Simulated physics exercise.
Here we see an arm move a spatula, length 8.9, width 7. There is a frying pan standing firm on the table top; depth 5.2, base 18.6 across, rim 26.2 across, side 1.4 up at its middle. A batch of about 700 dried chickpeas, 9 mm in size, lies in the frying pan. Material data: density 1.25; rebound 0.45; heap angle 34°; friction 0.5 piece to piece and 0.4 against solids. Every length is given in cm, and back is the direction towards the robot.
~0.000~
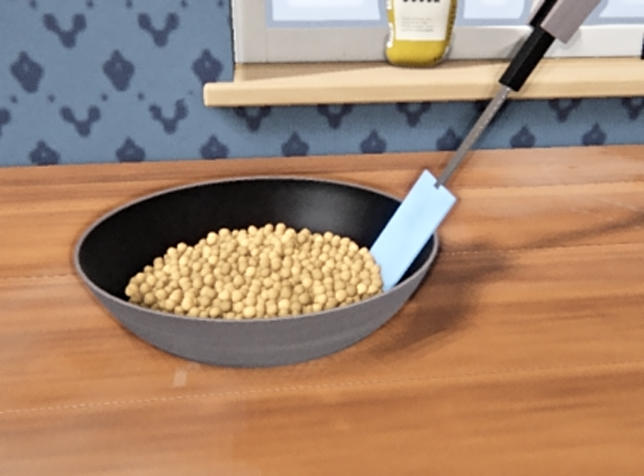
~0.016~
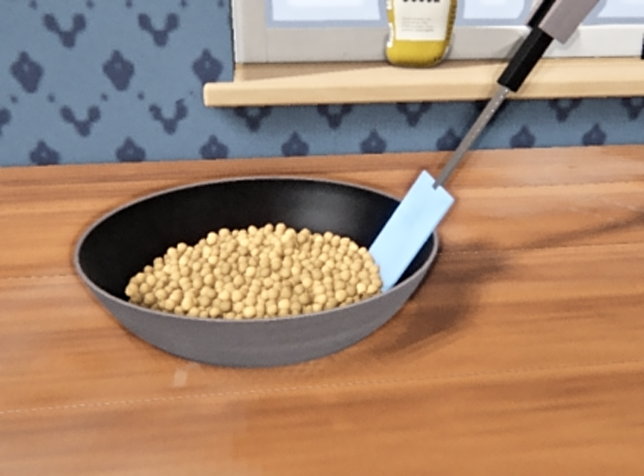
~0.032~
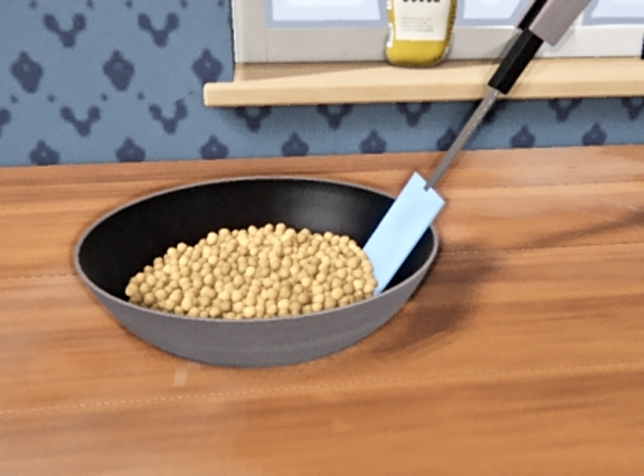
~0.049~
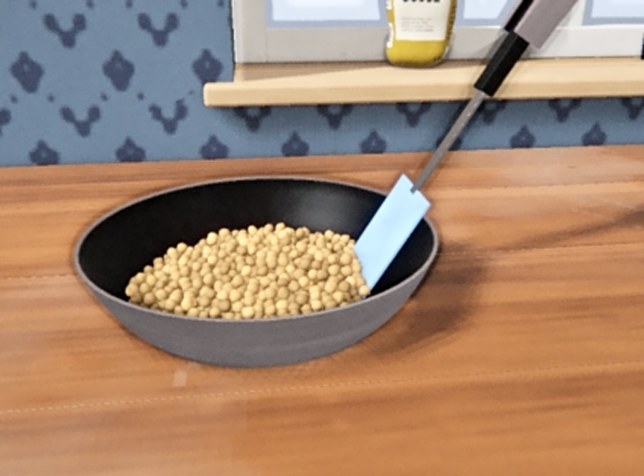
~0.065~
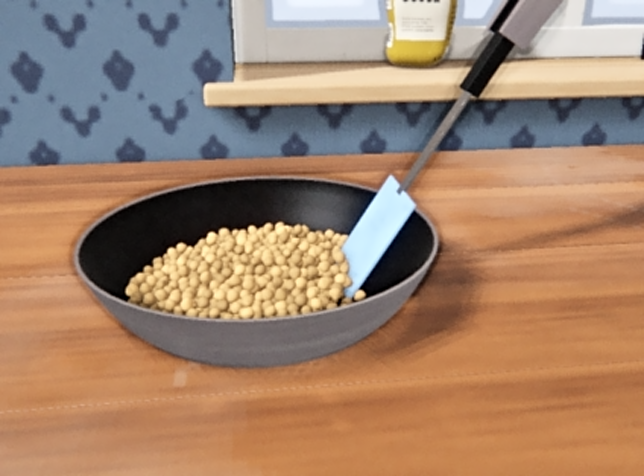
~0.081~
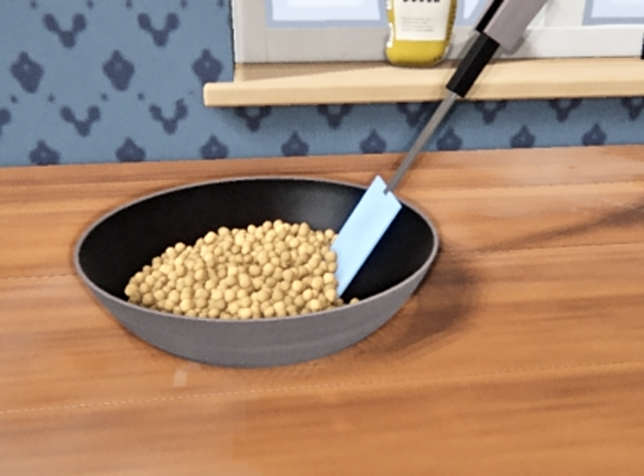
In a dark frying pan, a light blue spatula pushes the chickpeas slightly left.
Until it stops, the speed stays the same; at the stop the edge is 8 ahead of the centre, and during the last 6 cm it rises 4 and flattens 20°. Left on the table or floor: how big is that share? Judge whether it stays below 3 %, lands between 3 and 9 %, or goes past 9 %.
It stays below 3 %.
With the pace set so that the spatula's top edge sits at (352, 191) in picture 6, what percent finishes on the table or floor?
My guess is around 10 percent.
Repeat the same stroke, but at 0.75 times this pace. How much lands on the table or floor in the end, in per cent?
Estimate: Approx. 0 %.
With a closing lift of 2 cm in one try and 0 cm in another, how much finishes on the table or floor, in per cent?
Try one gives about 0 in a hundred, try two about 0 in a hundred.
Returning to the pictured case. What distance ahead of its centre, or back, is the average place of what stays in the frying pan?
The balance point lies close to 4.0 cm ahead.
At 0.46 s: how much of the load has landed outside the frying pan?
Fraction noted: Close to 0 per cent.
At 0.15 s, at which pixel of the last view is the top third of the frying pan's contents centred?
It sits at about (240, 267).
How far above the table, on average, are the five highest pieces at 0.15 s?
Height: Approx. 4 cm.
By 0.15 s, sloping 58°, highest piece 4 above the table; 696 in the frying pan.
By 0.22 s, sloping 50°, highest piece 4 above the table; 696 in the frying pan.
By 0.46 s, sloping 38°, highest piece 5 above the table; 695 in the frying pan, 1 on the table or floor.
By 1.51 s, sloping 38°, highest piece 5 above the table; 695 in the frying pan, 1 on the table or floor.
Final count, 695 in the frying pan, 1 on the table or floor. That is 0 % on the table or floor.
